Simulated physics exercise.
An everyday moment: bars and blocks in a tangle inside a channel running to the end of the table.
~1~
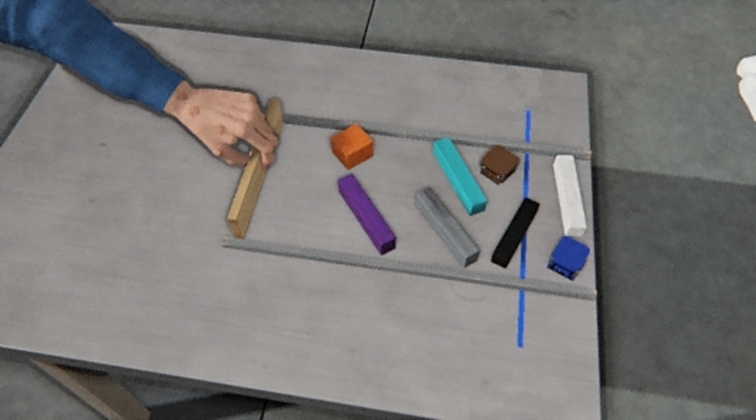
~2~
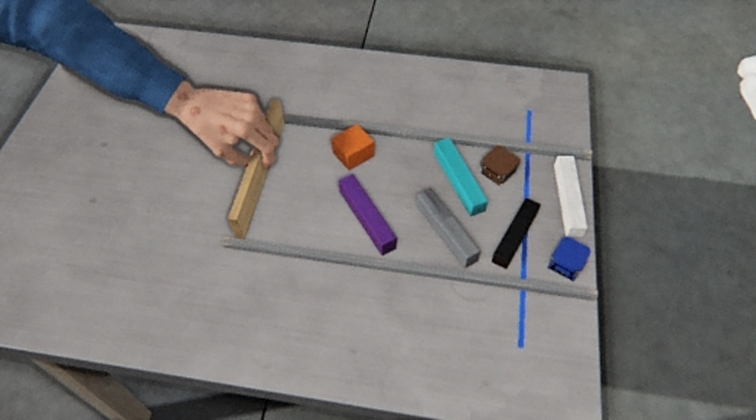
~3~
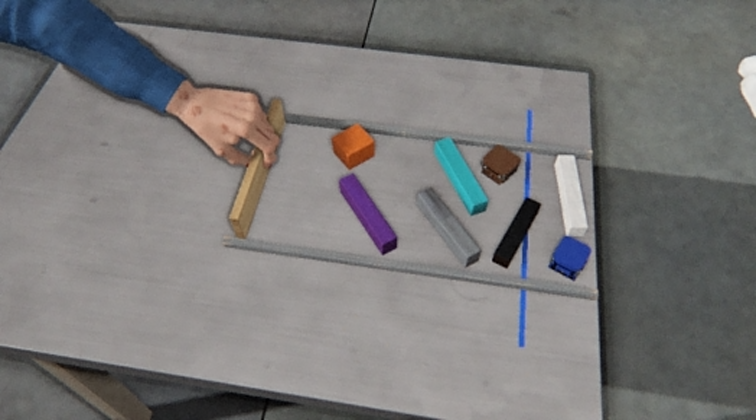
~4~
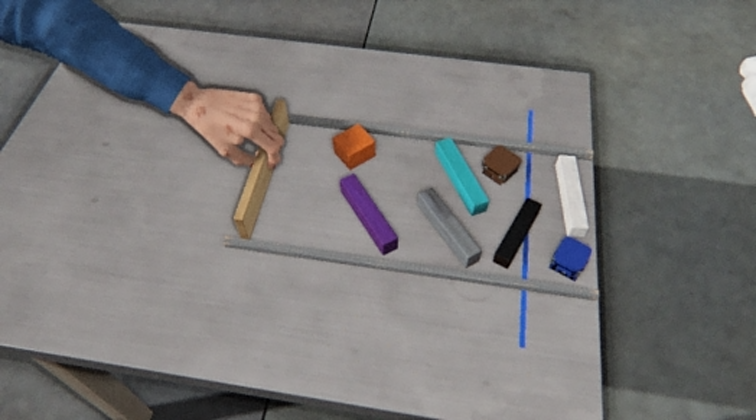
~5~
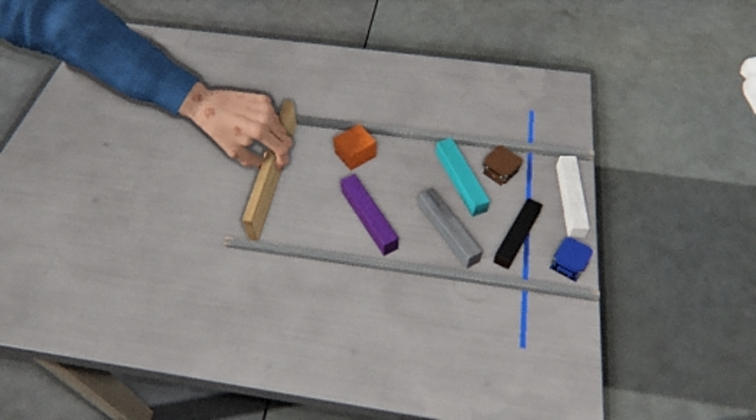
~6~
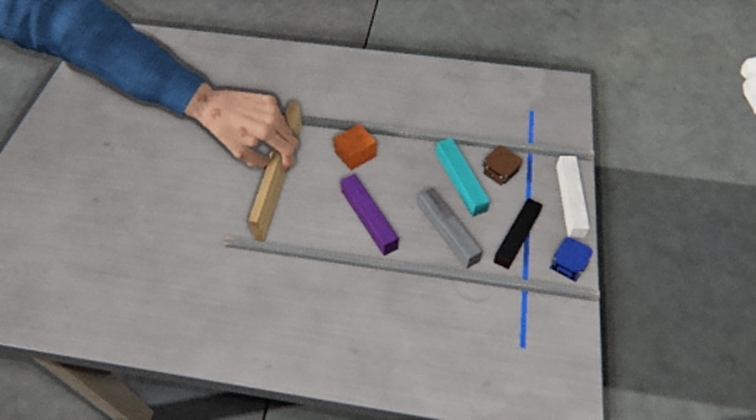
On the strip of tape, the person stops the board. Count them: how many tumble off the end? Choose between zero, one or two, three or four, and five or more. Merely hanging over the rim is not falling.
The count is one or two.
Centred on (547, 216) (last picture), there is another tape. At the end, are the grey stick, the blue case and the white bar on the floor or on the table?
Lab note - grey stick not toppled, blue case toppled, white bar toppled.
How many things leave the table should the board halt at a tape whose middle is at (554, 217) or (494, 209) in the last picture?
Try 1: 4; try 2: 0.
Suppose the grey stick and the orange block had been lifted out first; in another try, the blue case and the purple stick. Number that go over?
The counts would be 0 and 1.
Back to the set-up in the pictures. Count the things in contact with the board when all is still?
That number would be 2.
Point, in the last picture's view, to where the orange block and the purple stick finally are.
The orange block stops around (547, 164); the purple stick around (537, 237).
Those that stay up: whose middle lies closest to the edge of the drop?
It would be the brown case.
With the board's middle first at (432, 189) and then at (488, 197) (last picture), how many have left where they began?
By the first moment it's 5, by the second it's 7.
A little later, none off yet; white bar at rest near (572, 196); blue case at rest near (571, 259); black stick at rest near (519, 233).
Next, none off yet; white bar moving near (580, 197); blue case at rest near (571, 259); black stick shifted a little near (545, 237).
When it is over, the number that fall off is one or two; down, blue case and white bar.
